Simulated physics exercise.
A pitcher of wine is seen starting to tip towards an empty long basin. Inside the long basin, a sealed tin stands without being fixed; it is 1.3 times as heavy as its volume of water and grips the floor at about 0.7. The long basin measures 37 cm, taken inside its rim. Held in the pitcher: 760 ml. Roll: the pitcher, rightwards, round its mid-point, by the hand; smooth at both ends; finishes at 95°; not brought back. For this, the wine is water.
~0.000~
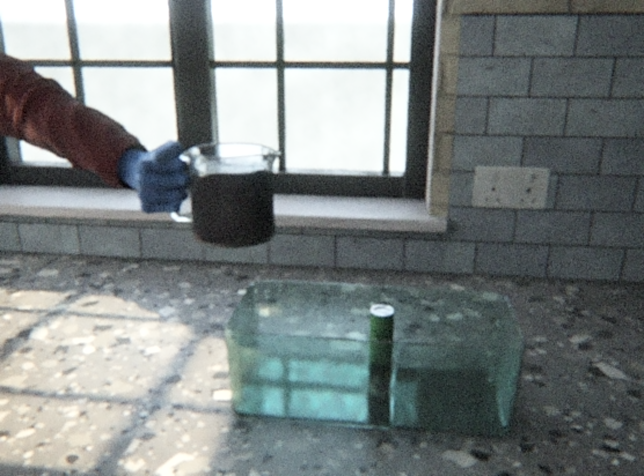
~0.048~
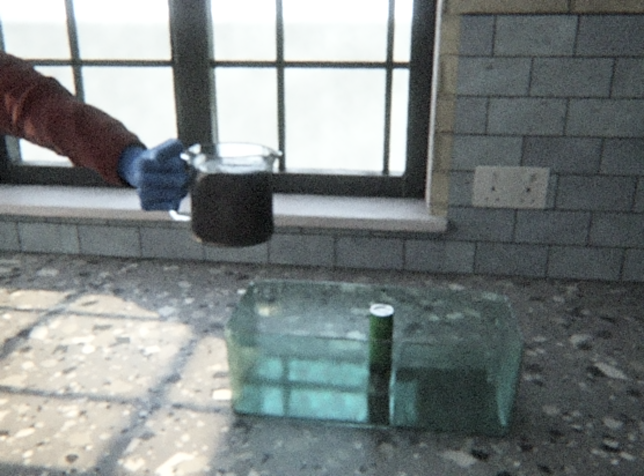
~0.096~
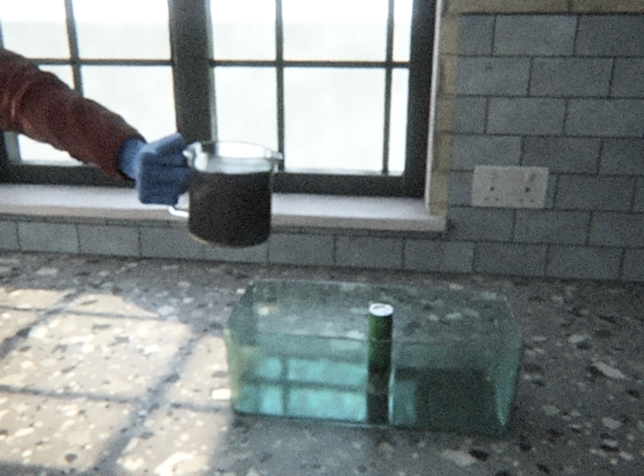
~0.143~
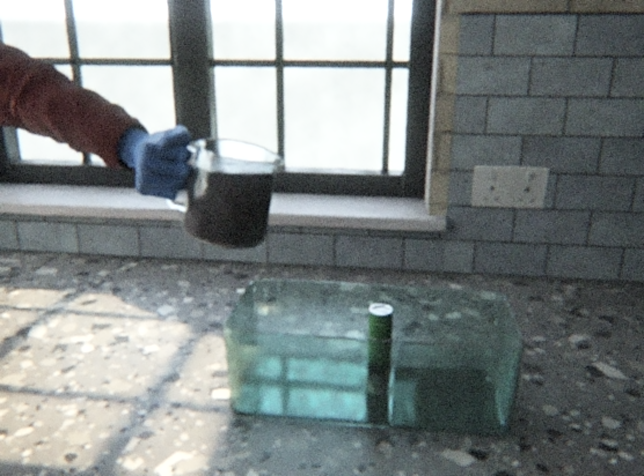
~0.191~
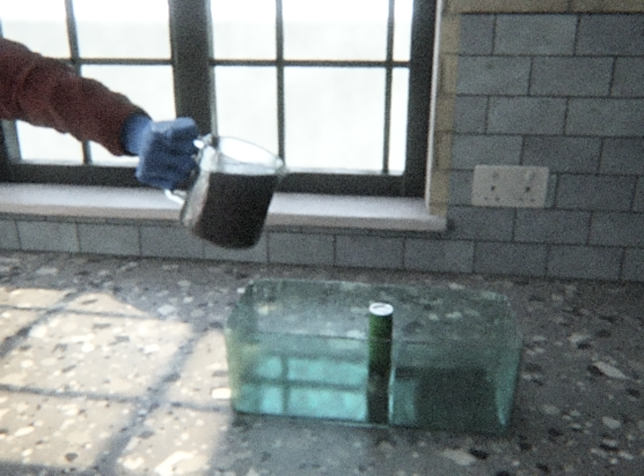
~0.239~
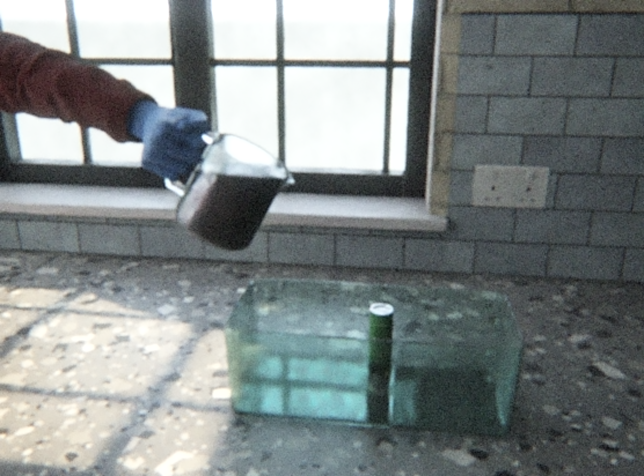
A blue-gloved hand on a dark red sleeve, at left, holds a clear glass pitcher of dark liquid before a bright, dark-framed window, seen from slightly above a speckled stone counter. Below and to the right sits a long, greenish glass basin with a green tin inside, grey brick tiles and a pale socket behind. The hand, nearly still initially, steadily tilts the pitcher rightward, while the camera stays still.
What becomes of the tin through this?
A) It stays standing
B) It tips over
Option A: It stays standing.
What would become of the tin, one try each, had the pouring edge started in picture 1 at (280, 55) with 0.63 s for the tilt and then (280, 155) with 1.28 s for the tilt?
The tin overturns the first time and stays vertical the second time.
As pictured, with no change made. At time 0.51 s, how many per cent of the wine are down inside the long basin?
Roughly 6 per cent.
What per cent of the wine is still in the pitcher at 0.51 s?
70 %.
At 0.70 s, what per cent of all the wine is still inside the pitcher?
Around 30 in a hundred is still there.
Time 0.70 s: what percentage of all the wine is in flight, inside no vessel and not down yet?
In-air share: About 22 %.
After 0.51 s the tilt is 86° and 69 per cent is still to pour; the tin stands where it began.
After 0.70 s the tilt is 95° and 29 per cent is still to pour; the tin stands where it began.
After 0.91 s the tilt is 95° and 12 per cent is still to pour; the tin stands where it began.
After 1.13 s the tilt is 95° and 5 per cent is still to pour; the tin stands where it began.
In the end the tin stands where it began.
